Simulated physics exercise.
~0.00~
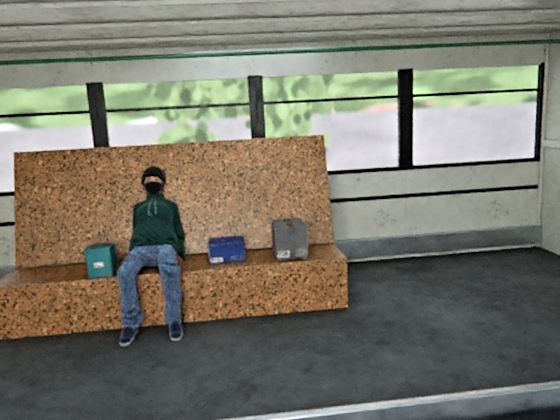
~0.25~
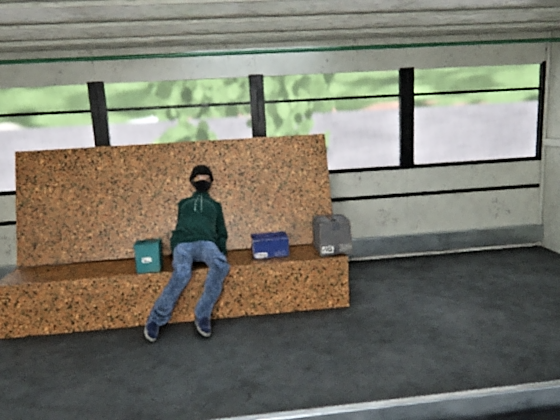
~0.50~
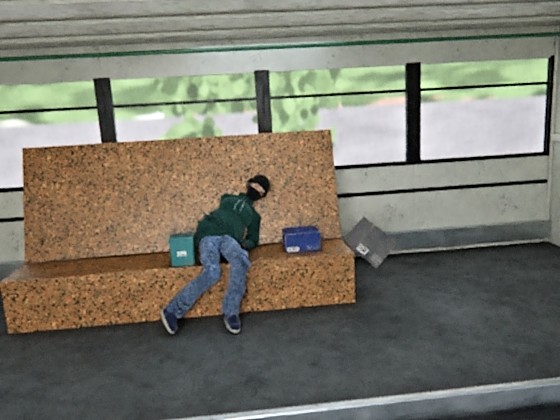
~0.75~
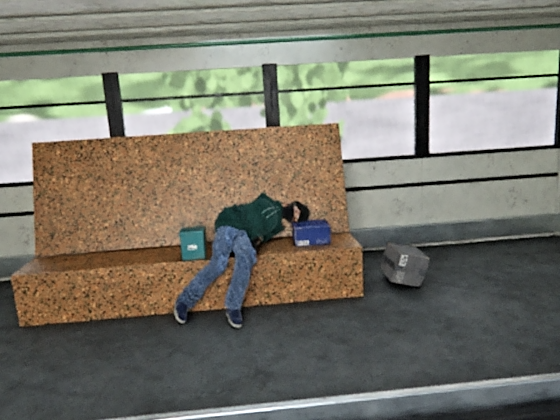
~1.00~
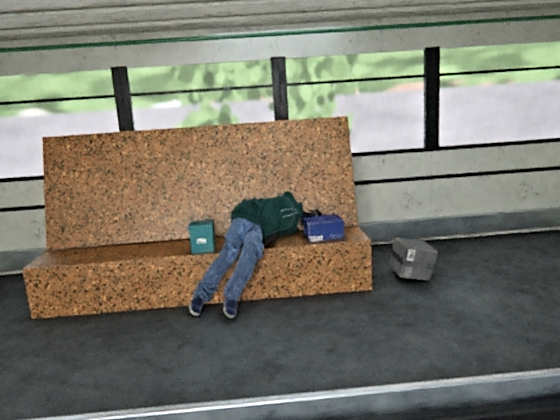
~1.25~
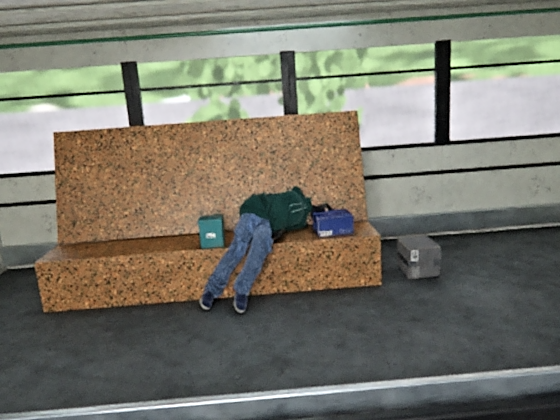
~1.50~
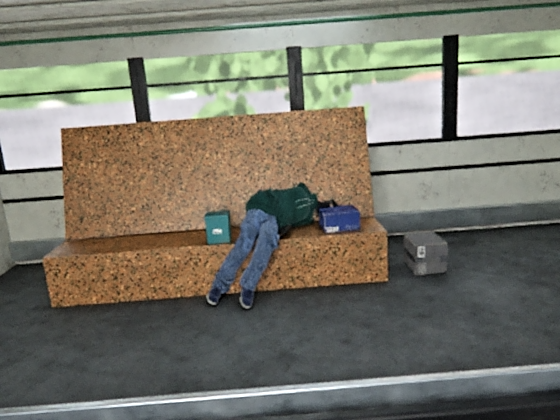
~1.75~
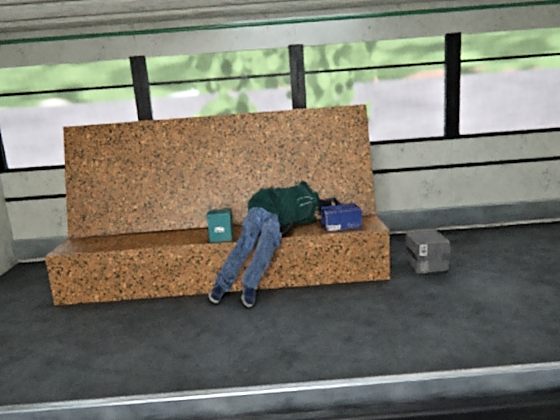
A figure in a green top and jeans slid right along a speckled bench with three boxes, then slumped sideways against the blue one as the grey one tumbled off the right end onto the floor, while the teal and blue boxes stayed on.
